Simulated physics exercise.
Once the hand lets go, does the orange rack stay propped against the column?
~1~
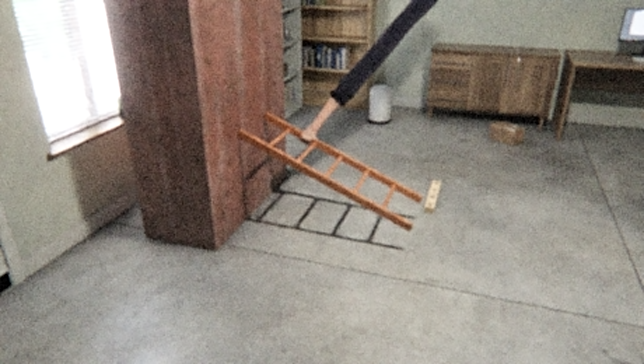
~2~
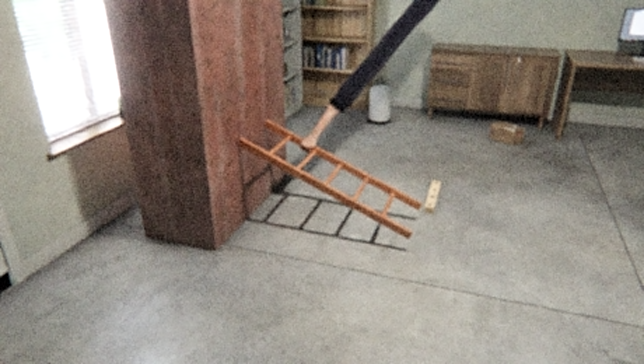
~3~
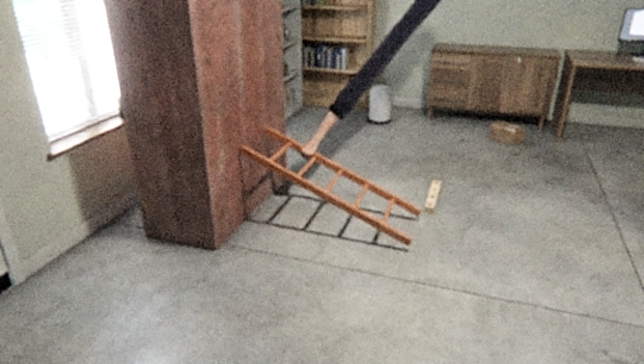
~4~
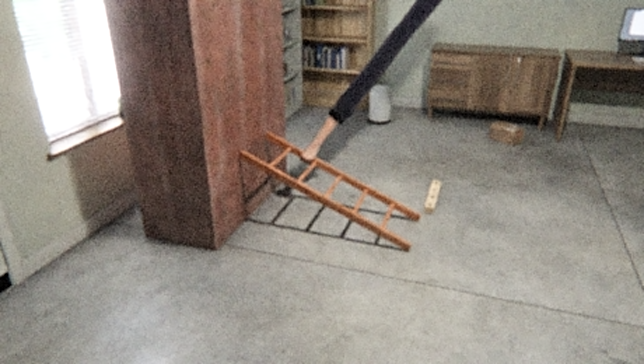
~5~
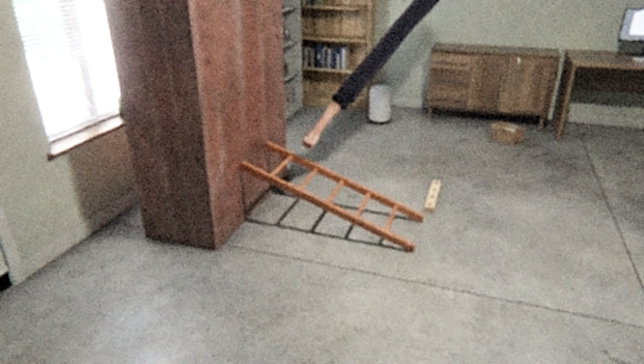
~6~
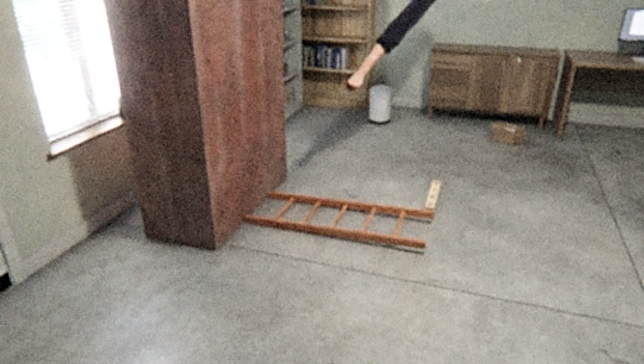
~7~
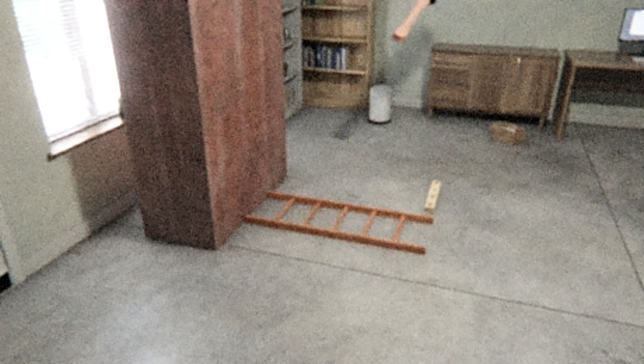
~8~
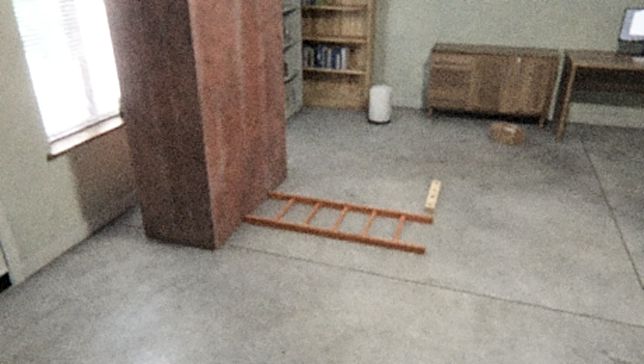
No, the orange rack slips down after the hand releases it and ends up lying flat on the grey floor.
